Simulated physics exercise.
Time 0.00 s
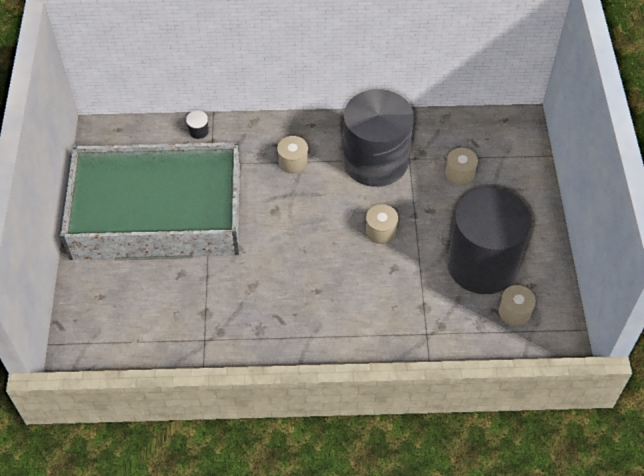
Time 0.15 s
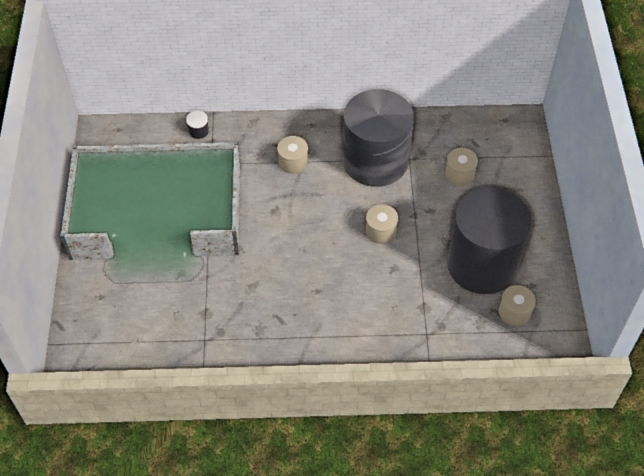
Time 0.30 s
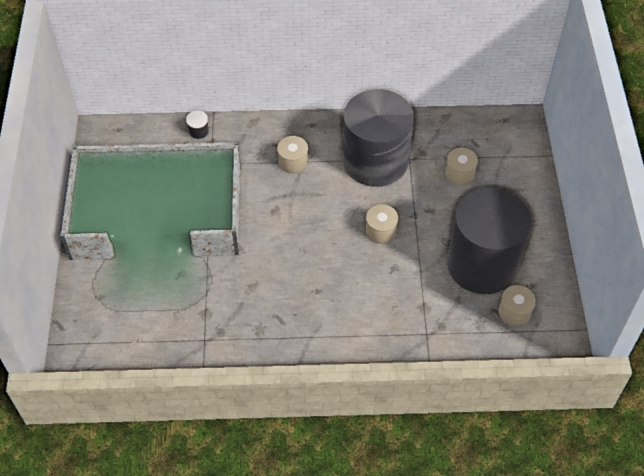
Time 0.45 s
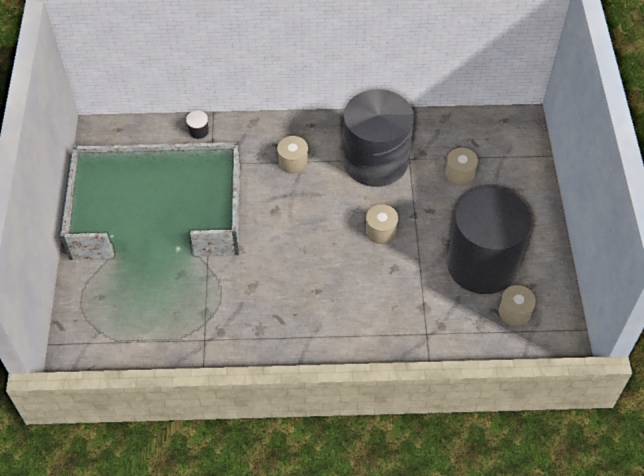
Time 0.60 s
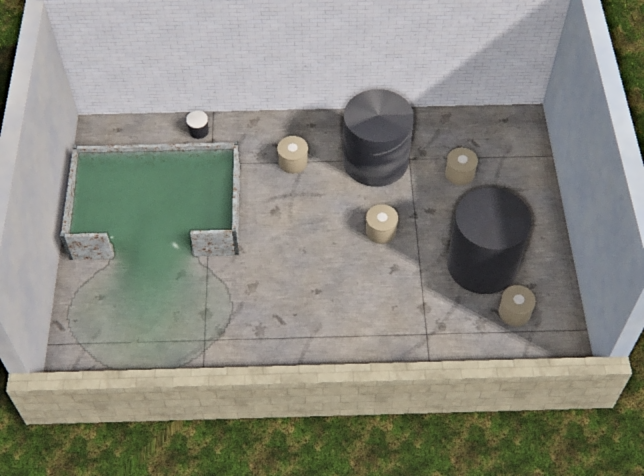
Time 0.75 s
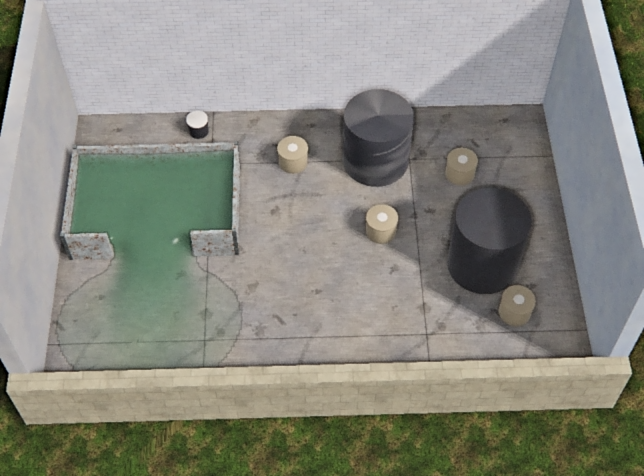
In a walled yard, green water pours through a gap in a basin and spreads nearward.
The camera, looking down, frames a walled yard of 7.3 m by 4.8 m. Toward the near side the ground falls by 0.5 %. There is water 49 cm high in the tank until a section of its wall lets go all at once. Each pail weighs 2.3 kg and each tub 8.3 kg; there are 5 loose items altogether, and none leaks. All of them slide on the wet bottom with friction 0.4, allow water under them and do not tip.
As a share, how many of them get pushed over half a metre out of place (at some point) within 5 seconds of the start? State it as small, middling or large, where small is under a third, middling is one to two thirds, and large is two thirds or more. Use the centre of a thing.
Small.
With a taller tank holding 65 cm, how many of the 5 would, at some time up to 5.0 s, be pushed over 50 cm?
So the tally would be 1.
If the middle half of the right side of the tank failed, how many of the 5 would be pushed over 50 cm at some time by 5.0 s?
Then 2.
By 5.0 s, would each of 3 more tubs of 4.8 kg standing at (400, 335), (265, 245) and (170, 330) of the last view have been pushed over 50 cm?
Beyond it, within it, beyond it.
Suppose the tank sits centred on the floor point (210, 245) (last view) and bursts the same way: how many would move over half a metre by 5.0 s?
That would give 1.
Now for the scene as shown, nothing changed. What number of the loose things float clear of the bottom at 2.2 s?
Then: 0.
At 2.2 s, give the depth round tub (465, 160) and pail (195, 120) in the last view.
Depths: Near 0 cm, then near 0 cm.
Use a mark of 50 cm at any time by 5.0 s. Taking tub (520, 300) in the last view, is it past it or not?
Beyond the mark.
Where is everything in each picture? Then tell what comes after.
In the first frame, a pail at (197, 119), on the bottom; a tub at (293, 148), on the bottom; 3.4 m2 under water; 0 of 5 have shifted.
In the second frame, a pail at (197, 119), on the bottom; a tub at (293, 148), on the bottom; 4.0 m2 under water; 0 of 5 have shifted.
In the third frame, a pail at (197, 119) rests on the ground; a tub at (293, 148), on the bottom; water covers 4.7 m2; 0 of 5 have shifted.
In the fourth frame, a pail at (197, 119) rests on the ground; a tub at (293, 148) rests on the ground; water covers 5.5 m2; 0 of 5 have shifted.
In the fifth frame, a pail at (197, 119) rests on the ground; a tub at (293, 148) rests on the ground; water covers 6.4 m2; 0 of 5 have shifted.
In the sixth frame, a pail at (197, 119) rests on the ground; a tub at (293, 148) rests on the ground; water covers 7.4 m2; 0 of 5 have shifted.
After 1.1 s 0 of 5 are over 50 cm from their spots; 0 afloat.
After 2.2 s 0 of 5 are over 50 cm from their spots; 0 afloat.
After 3.5 s 0 of 5 are over 50 cm from their spots; 0 afloat.
After 5.0 s 1 of 5 are over 50 cm from their spots, and 1 have been at some point; 1 afloat.
